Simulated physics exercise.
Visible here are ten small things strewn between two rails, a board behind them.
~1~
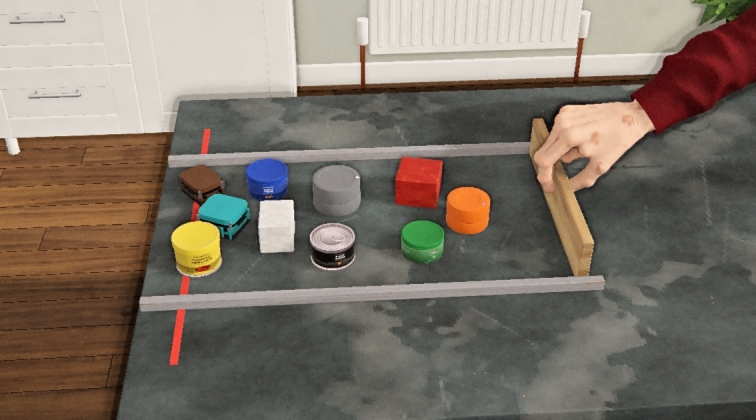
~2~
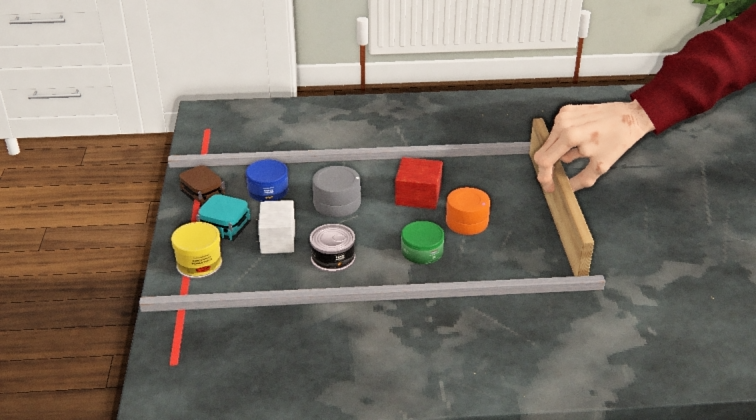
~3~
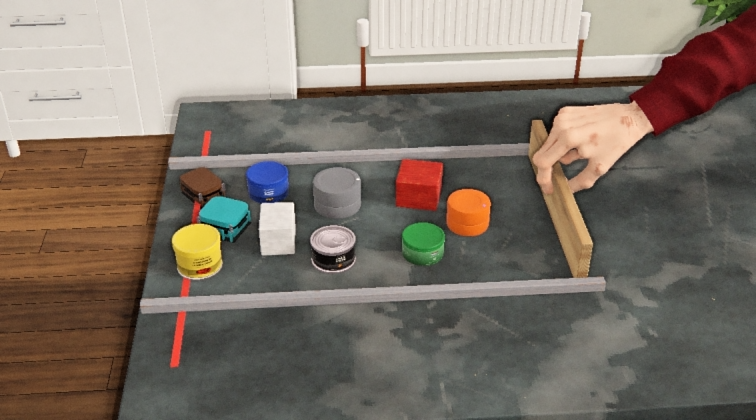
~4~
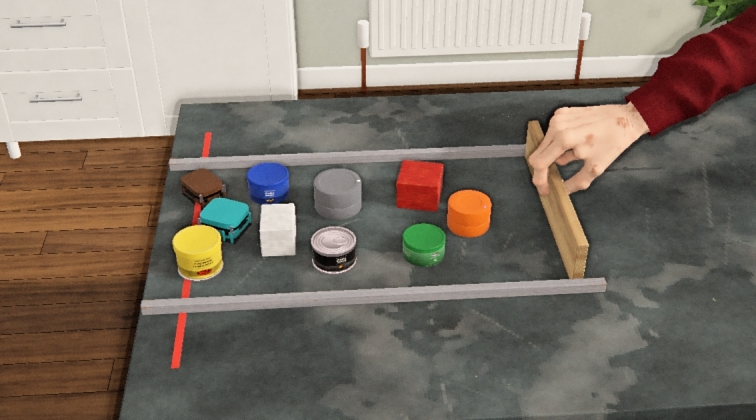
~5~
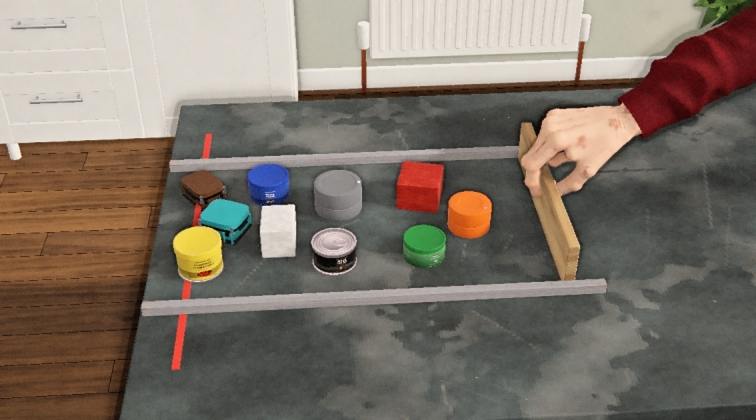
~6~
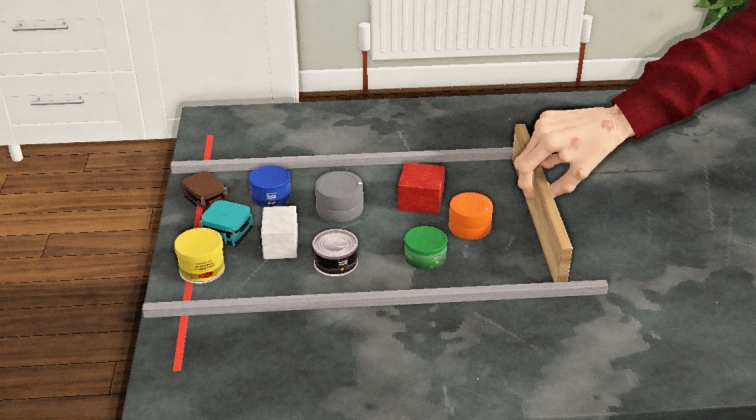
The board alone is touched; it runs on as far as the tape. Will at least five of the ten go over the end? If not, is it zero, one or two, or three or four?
I expect the drop count to reach five or more.
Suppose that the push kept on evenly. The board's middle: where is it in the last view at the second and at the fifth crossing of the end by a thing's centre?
The middle is near (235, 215) first and near (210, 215) after.
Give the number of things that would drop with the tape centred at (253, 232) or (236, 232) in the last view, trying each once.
The floor gets 0 the first time and 1 the second.
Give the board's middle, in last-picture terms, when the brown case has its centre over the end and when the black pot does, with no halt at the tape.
The middle is at (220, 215) when it's the brown case, and at (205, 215) when it's the black pot.
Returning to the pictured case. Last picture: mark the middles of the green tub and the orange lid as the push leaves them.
One is at about (168, 265), the other at about (173, 227).
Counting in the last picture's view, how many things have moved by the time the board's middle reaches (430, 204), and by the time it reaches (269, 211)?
By the first moment it's 3, by the second it's 10.
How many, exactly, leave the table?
The answer: 6 exactly.
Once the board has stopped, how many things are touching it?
Contact count: 4.
A little later, none off yet; brown case at rest near (205, 192); yellow pot at rest near (200, 256); turquoise case at rest near (227, 224).
Next, none off yet; brown case at rest near (205, 192); yellow pot at rest near (200, 256); turquoise case shifted a little near (212, 227).
When it is over, the number that fall off is five or more; down, grey lid, black pot, white block, turquoise case, yellow pot and brown case.
